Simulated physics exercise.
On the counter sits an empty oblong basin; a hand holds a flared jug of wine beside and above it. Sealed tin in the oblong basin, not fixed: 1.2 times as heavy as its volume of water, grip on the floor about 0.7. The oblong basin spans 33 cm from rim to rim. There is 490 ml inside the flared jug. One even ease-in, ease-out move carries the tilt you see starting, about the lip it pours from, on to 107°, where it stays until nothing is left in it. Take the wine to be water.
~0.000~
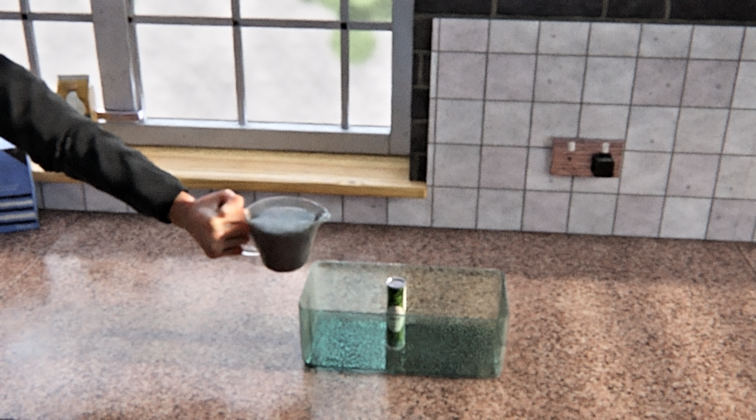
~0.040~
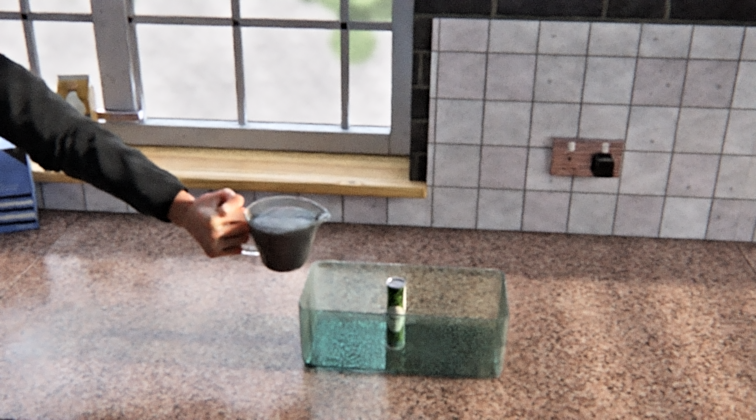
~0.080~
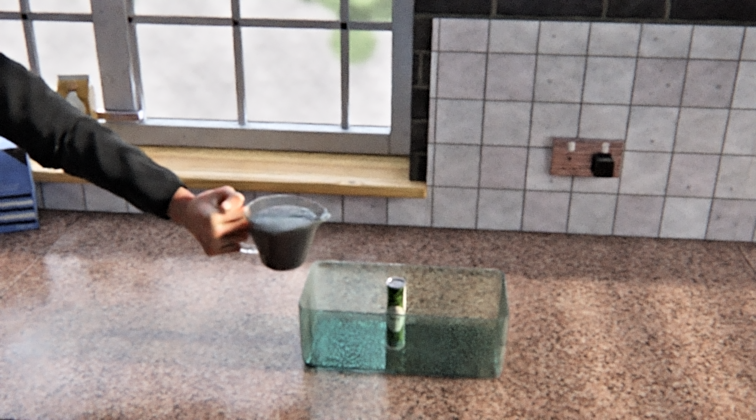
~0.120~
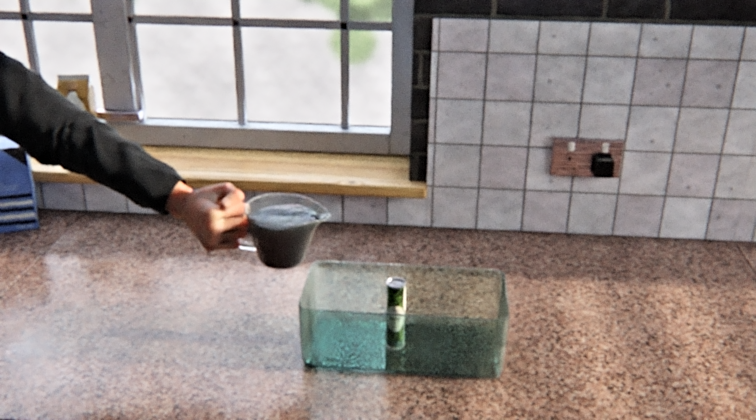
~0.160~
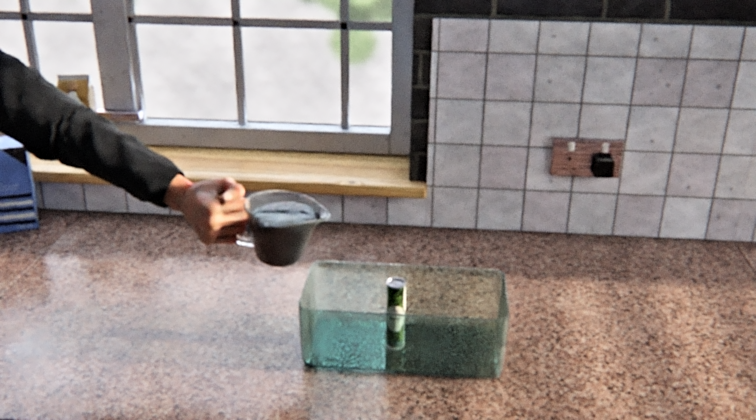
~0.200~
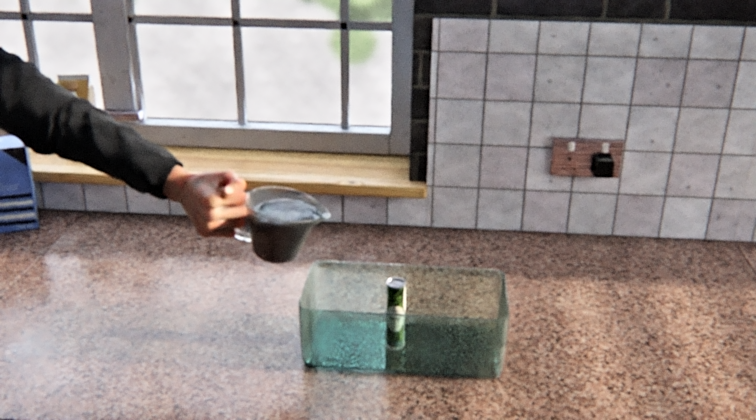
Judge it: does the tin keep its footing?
No, it tips over.
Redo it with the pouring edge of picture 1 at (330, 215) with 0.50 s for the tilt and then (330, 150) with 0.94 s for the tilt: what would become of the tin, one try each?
The tin overturns the first time and stays vertical the second time.
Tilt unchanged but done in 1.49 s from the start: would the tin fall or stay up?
Outcome - the tin stays erect.
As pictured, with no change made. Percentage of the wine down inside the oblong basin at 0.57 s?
I'd estimate some 7 percent of the liquid.
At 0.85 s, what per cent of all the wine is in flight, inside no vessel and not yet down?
Roughly 26 per cent.
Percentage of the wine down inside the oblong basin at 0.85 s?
70 %, more or less.
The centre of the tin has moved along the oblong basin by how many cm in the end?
Shift of tin centre: Approx. 8.5 cm.
Then, 0.57 s in, the tilt is 71° and 62 per cent is still to pour; the tin stands where it began.
Then, 0.85 s in, the tilt is 104° and 5 per cent is still to pour; the tin leans 27°.
Then, 1.13 s in, the tilt is 107° and 0 per cent is still to pour; the tin lies on its side.
Then, 1.44 s in, the tilt is 107° and 0 per cent is still to pour; the tin lies on its side.
Finally, the tin lies on its side.
